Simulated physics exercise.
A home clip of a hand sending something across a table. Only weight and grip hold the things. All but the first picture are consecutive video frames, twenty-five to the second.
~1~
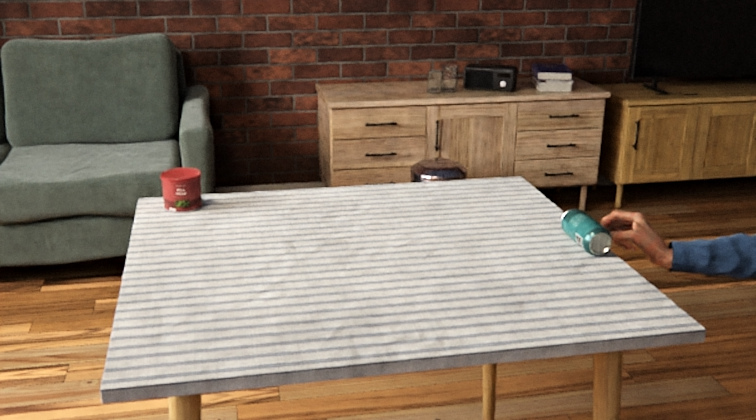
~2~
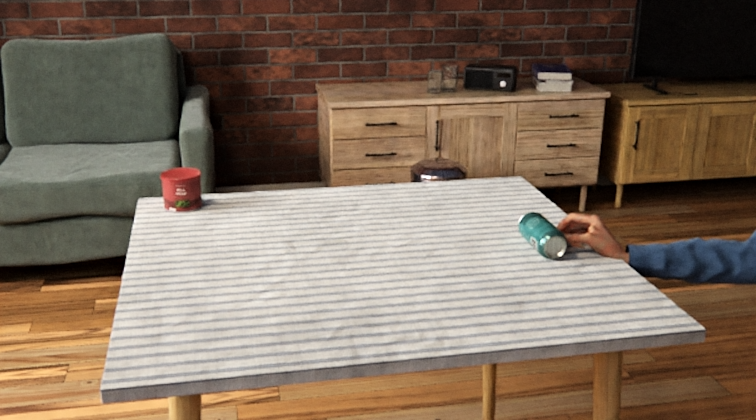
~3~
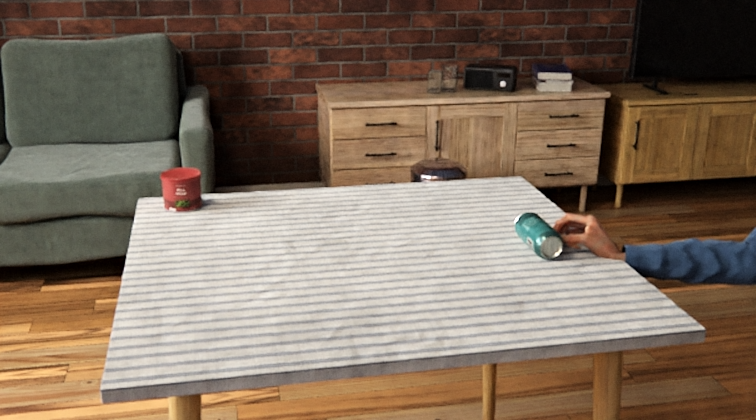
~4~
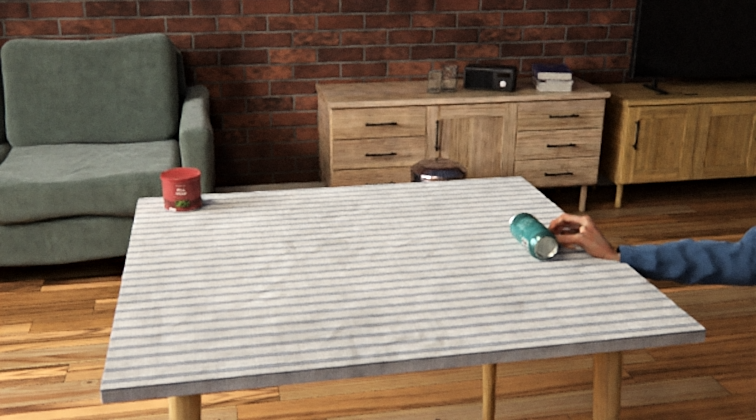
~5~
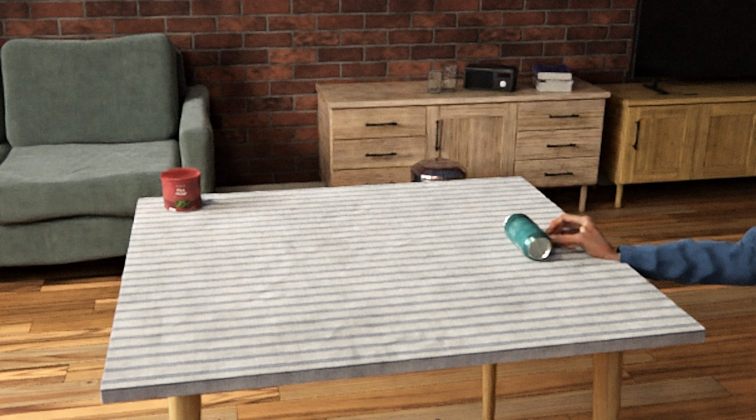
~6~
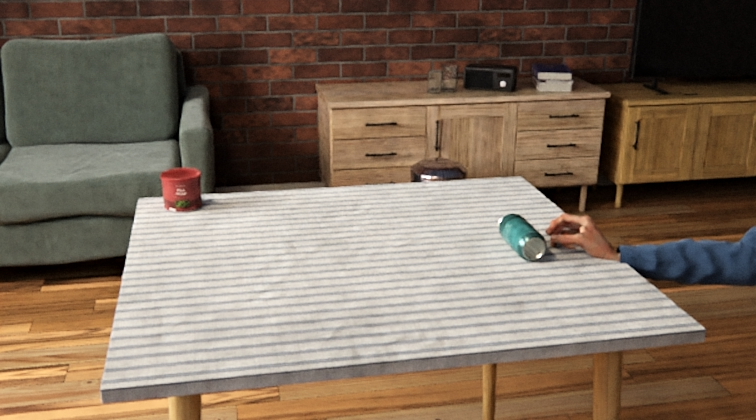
A hand in a blue sleeve pushed a turquoise can lying on its side leftward across a striped table, then the can rolled slightly away from the fingers while a red container sat still.
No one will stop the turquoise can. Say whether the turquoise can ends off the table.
The turquoise can stays on the table.
Then, 0.20 s after the last picture, turquoise can rolled about its own width near (499, 238).
Then, 0.30 s after the last picture, turquoise can rolled about its own width near (490, 239).
At rest, moved from the start, turquoise can. Seen from the same camera at the end, turquoise can near (477, 240).
